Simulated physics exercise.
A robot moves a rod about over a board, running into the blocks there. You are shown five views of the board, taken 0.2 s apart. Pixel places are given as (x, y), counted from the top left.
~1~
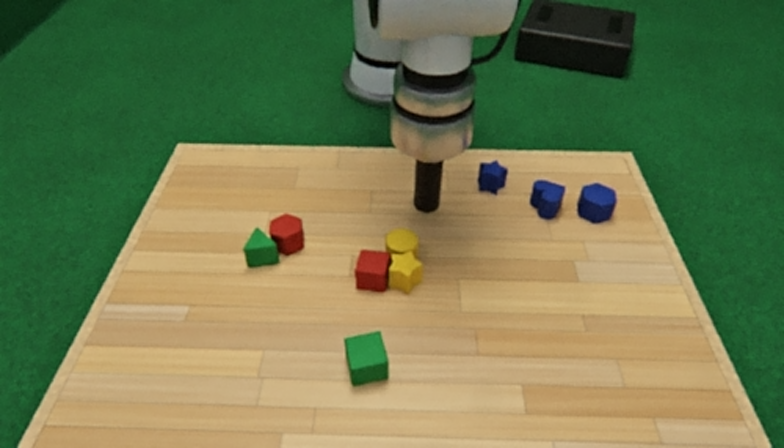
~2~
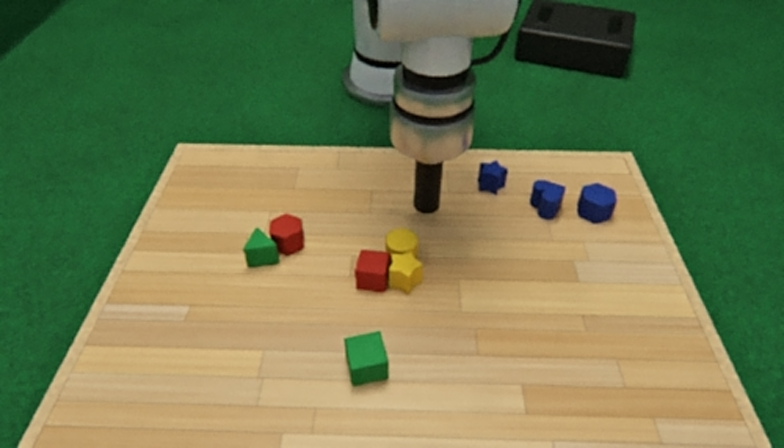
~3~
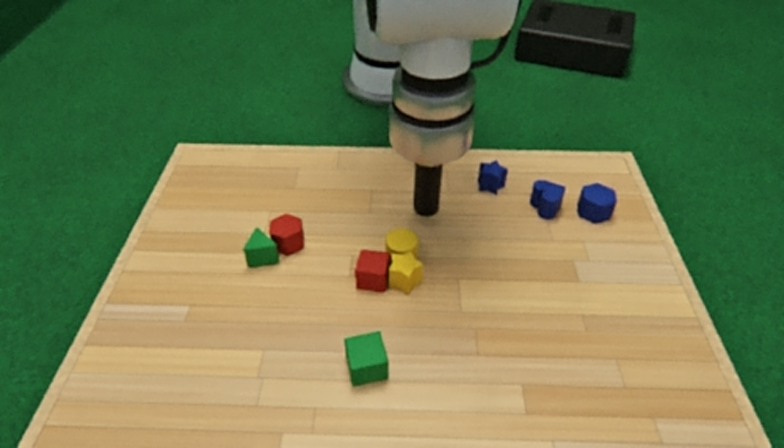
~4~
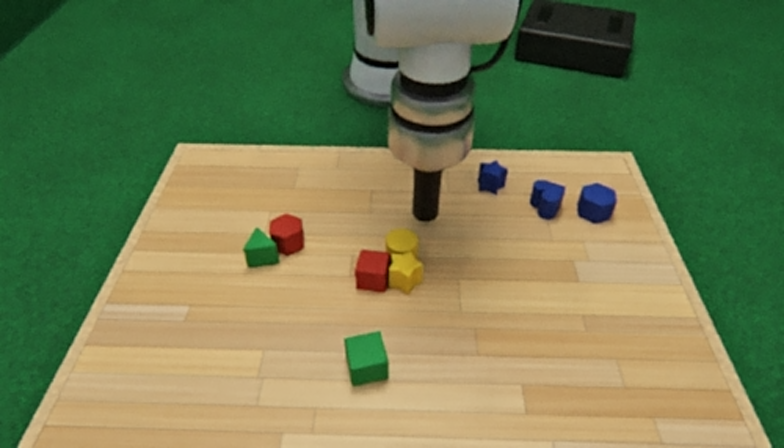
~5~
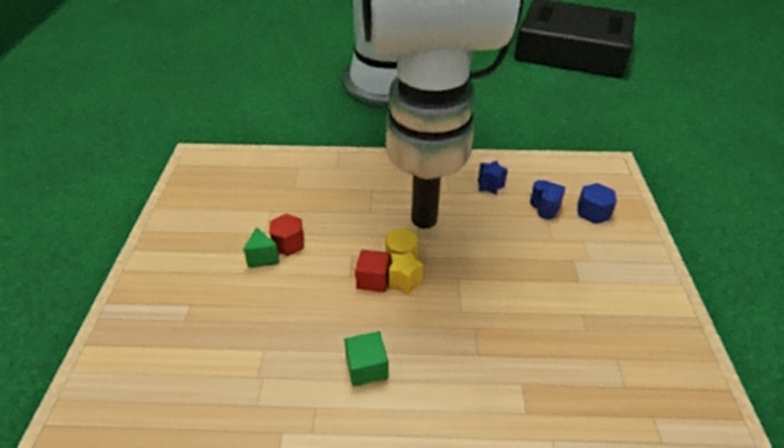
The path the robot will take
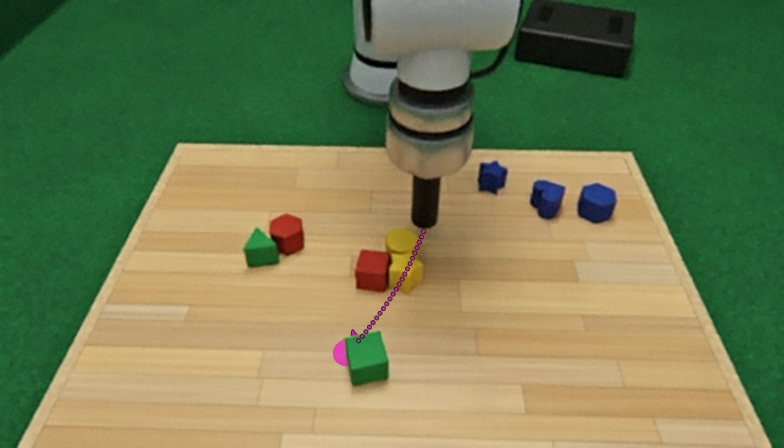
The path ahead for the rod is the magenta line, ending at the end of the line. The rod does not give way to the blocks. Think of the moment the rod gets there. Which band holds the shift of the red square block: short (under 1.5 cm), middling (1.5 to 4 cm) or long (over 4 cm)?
If I had to pick, the red square block travels beyond 4 cm here.
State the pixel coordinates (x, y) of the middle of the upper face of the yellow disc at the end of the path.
I expect it at (311, 334).
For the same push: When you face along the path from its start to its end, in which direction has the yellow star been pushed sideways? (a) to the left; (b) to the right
Choice a: To the left.
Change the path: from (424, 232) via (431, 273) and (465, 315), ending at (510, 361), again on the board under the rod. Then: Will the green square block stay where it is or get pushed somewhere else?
It sits in its place.
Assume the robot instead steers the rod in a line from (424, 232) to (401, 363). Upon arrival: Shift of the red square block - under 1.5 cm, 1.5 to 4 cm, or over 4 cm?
By the end of the path, it will have gone between 1.5 and 4 cm.
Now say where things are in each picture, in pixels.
The first frame shows rod's lower end at (427, 205); green square block at (366, 349); red square block at (373, 261); yellow disc at (402, 239); yellow star at (405, 263).
The second frame shows rod at (427, 205); blocks still.
The third frame shows rod at (426, 208); blocks still.
The fourth frame shows rod at (425, 213); blocks still.
The fifth frame shows rod at (424, 220); green square block at (366, 349); red square block at (373, 261); yellow disc at (402, 239); yellow star at (405, 263).
Drawn move, from (424, 232) through (397, 288) to (349, 352).
What follows on the original path. One third of the way, rod at (408, 257); red square block at (355, 276), turned 50° clockwise; yellow disc at (387, 268); yellow star at (404, 288), turned 20° anticlockwise.
Two thirds of the way, rod at (382, 298); red square block at (330, 287), turned 120° clockwise; yellow disc at (353, 307); yellow star at (403, 309), turned 105° anticlockwise.
At the end, rod at (348, 341); green square block at (363, 363), turned 25° anticlockwise; red square block at (330, 287), turned 120° clockwise; yellow disc at (311, 334); yellow star at (401, 313), turned 130° anticlockwise.
